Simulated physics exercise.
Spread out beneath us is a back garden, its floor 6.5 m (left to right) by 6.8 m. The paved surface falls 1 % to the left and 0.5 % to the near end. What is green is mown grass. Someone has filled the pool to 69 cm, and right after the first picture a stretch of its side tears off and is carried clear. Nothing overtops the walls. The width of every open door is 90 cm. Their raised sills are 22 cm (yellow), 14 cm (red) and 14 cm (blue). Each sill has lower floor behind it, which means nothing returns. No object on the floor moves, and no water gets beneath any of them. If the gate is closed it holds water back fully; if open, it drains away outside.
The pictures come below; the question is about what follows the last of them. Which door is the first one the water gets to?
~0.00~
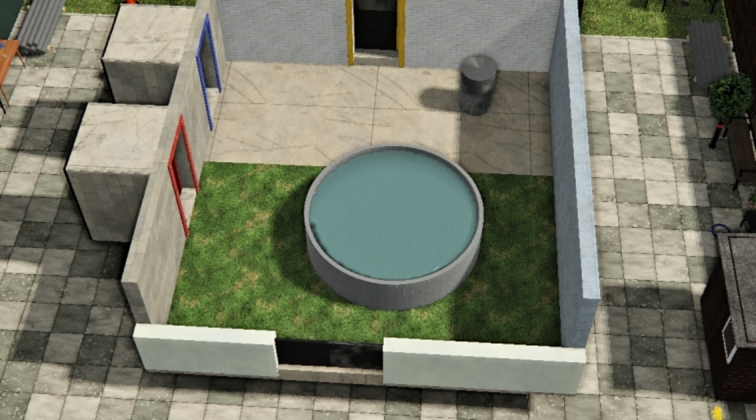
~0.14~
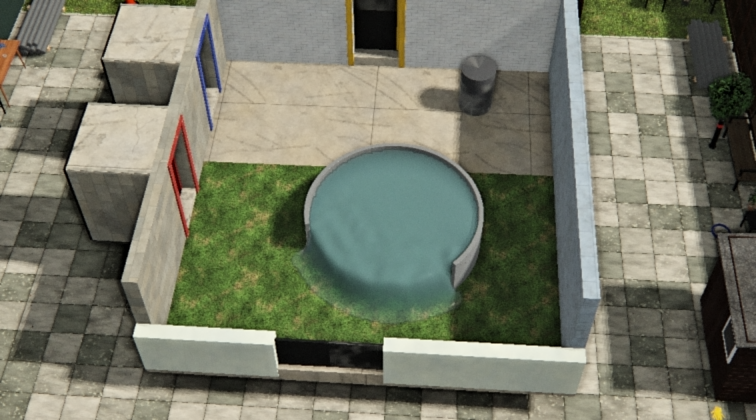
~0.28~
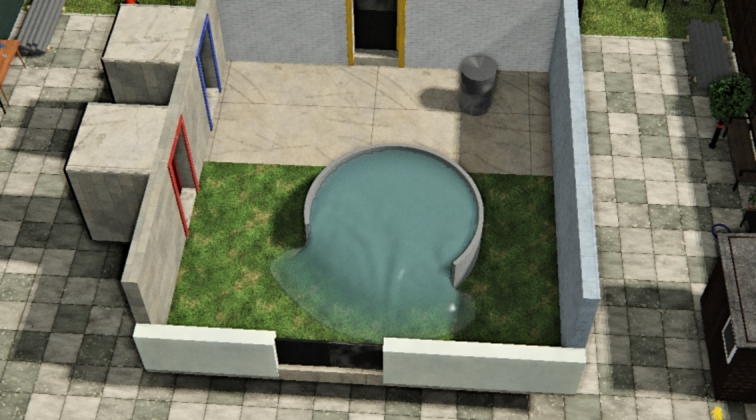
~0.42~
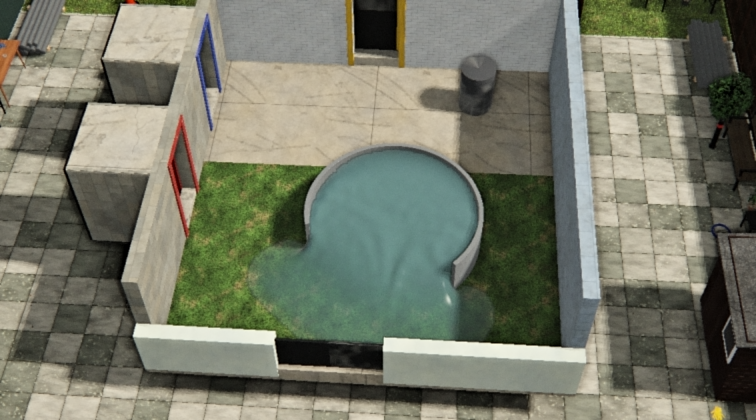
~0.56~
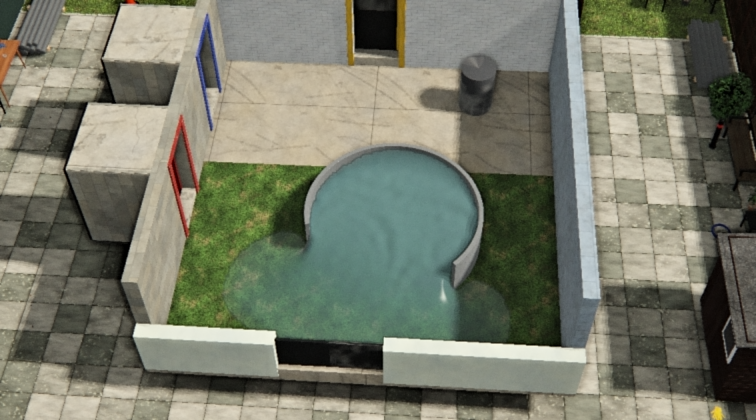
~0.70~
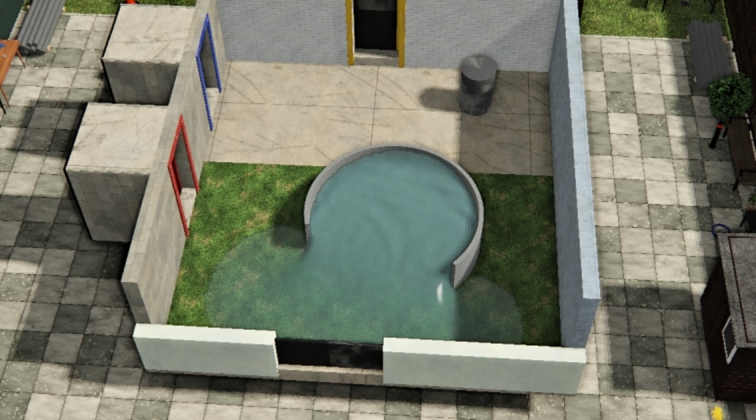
The red one.
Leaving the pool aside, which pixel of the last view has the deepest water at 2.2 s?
About (162, 349).
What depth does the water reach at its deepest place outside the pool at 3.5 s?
Some 38 cm deep.
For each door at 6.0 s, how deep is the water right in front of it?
Yellow 12 cm, red 14 cm, blue 7 cm.
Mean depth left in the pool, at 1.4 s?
About 39 cm.
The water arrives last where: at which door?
That's the yellow one.
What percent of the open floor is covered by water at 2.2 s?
Close to 35 in a hundred parts are wet.
After 1.4 s water covers 30 % of the floor and is deepest (53 cm) near (162, 349); yellow door not reached, red door not reached, blue door not reached.
After 2.2 s water covers 35 % of the floor and is deepest (58 cm) near (162, 349); yellow door not reached, red door not reached, blue door not reached.
After 3.5 s water covers 55 % of the floor and is deepest (38 cm) near (162, 349); yellow door not reached, red door reached at 2.3 s, blue door reached at 3.5 s.
After 6.0 s water covers 100 % of the floor and is deepest (21 cm) near (223, 82); yellow door reached at 5.0 s, red door reached at 2.3 s, blue door reached at 3.5 s.
After 10.0 s water covers 100 % of the floor and is deepest (15 cm) near (426, 166); yellow door reached at 5.0 s, red door reached at 2.3 s, blue door reached at 3.5 s.
